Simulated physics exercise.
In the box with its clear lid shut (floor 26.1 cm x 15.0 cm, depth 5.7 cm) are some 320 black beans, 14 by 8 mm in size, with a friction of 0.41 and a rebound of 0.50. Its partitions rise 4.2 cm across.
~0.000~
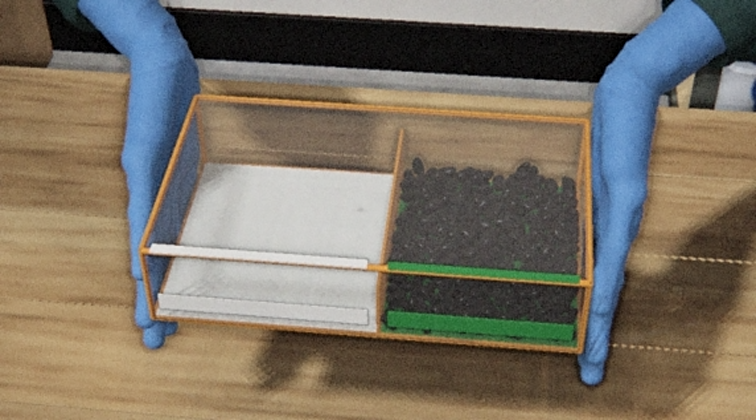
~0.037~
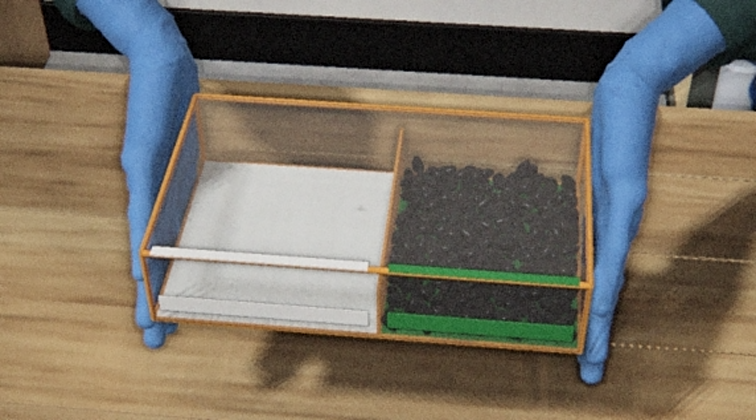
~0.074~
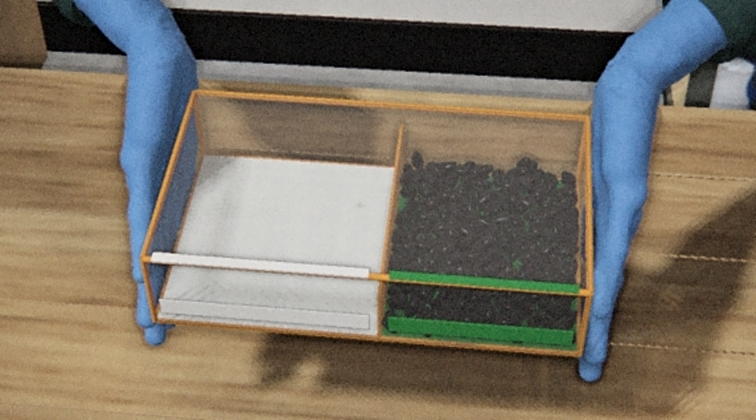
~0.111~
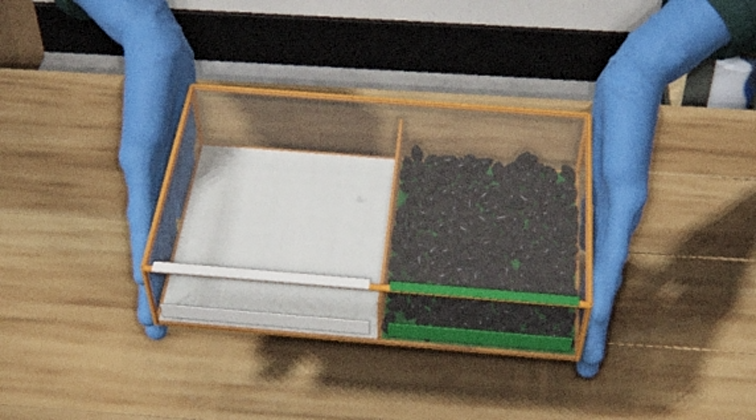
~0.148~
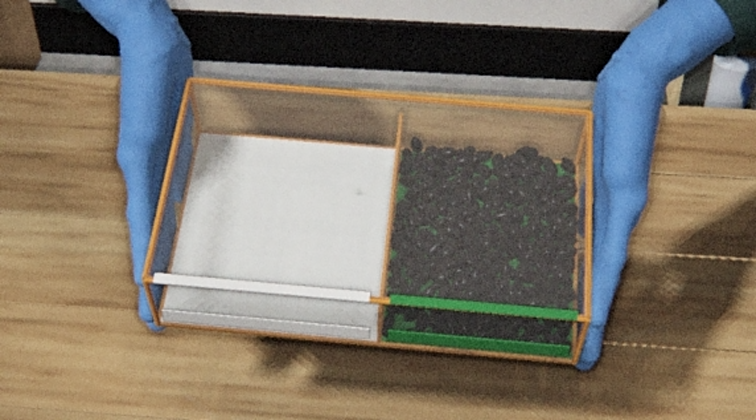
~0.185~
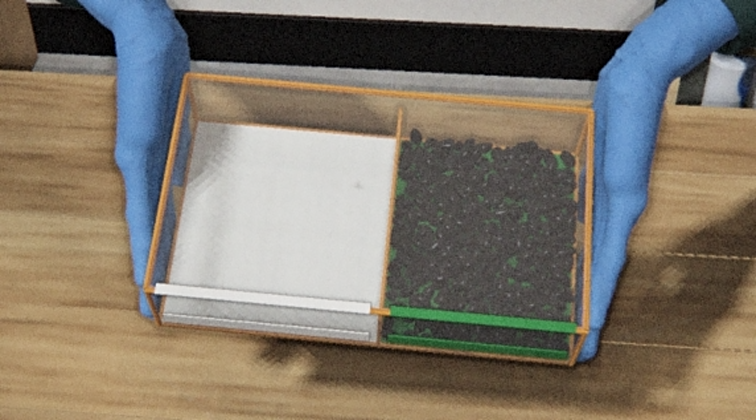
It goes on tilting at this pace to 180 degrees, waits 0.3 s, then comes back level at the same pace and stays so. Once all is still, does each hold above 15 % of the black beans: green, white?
Green: Above, white: Below.
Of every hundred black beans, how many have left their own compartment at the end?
About 5 per cent.
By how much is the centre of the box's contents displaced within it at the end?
Some 4.0 cm.
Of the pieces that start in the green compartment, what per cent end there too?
About 100 per cent.
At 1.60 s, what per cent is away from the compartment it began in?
About 0 per cent.
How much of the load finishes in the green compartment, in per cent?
About 95 per cent.
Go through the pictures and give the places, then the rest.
Box at (363, 274); tilt 0 degrees; green 100 %, in the first frame.
Box at (363, 276); tilt 1 degrees, in the second frame.
Box at (364, 282); tilt 4 degrees, in the third frame.
Box at (364, 292); tilt 9 degrees; low side front, in the fourth frame.
Box at (365, 304); tilt 15 degrees; low side front, in the fifth frame.
Box at (365, 314); tilt 22 degrees; low side front; green 100 %. It turns about 175 degrees a second, in the sixth frame.
Then, at 0.96 s, tilt 157 degrees; green 100 %; middle of all pieces near (471, 187).
After 1.60 s, tilt 165 degrees; green 100 %; middle of all pieces near (471, 192).
Then, at 2.19 s, tilt 63 degrees; green 95 %, white 5 %; middle of all pieces near (479, 304).
Then, at 2.76 s, tilt 0 degrees; green 95 %, white 5 %; middle of all pieces near (485, 283).
By 3.2 s all is still; green 95 %, white 5 %.
